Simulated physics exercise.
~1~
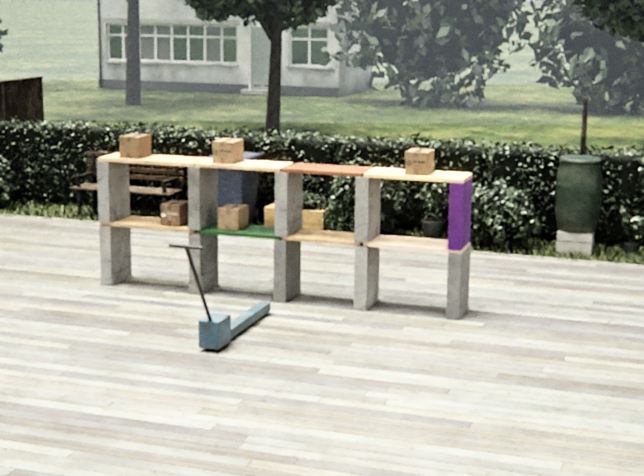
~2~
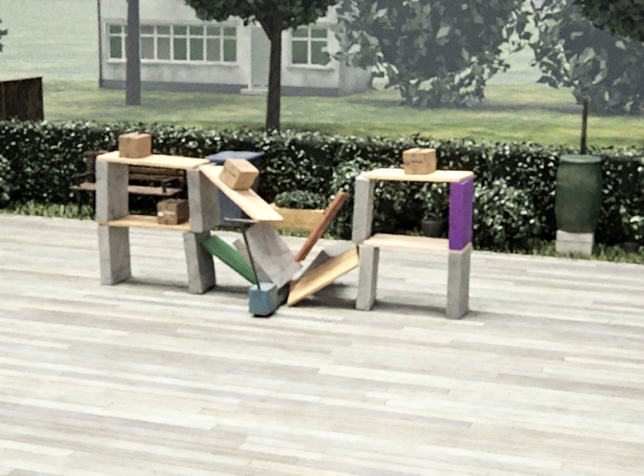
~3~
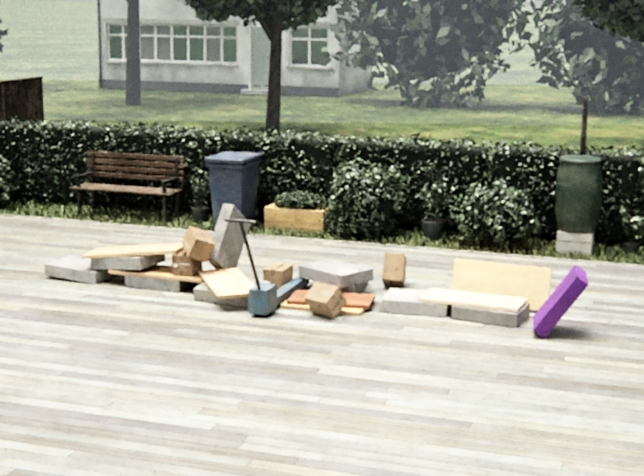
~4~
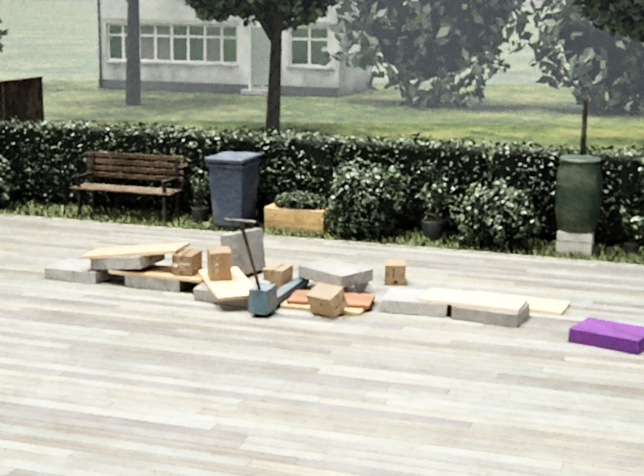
On a pale plank terrace before a hedge, a small blue floor jack moves into the base of a two-tier shelf of grey blocks, boards and cartons; the middle gives way first, then the rest collapses, leaving everything scattered low, the purple upright on its side at right.
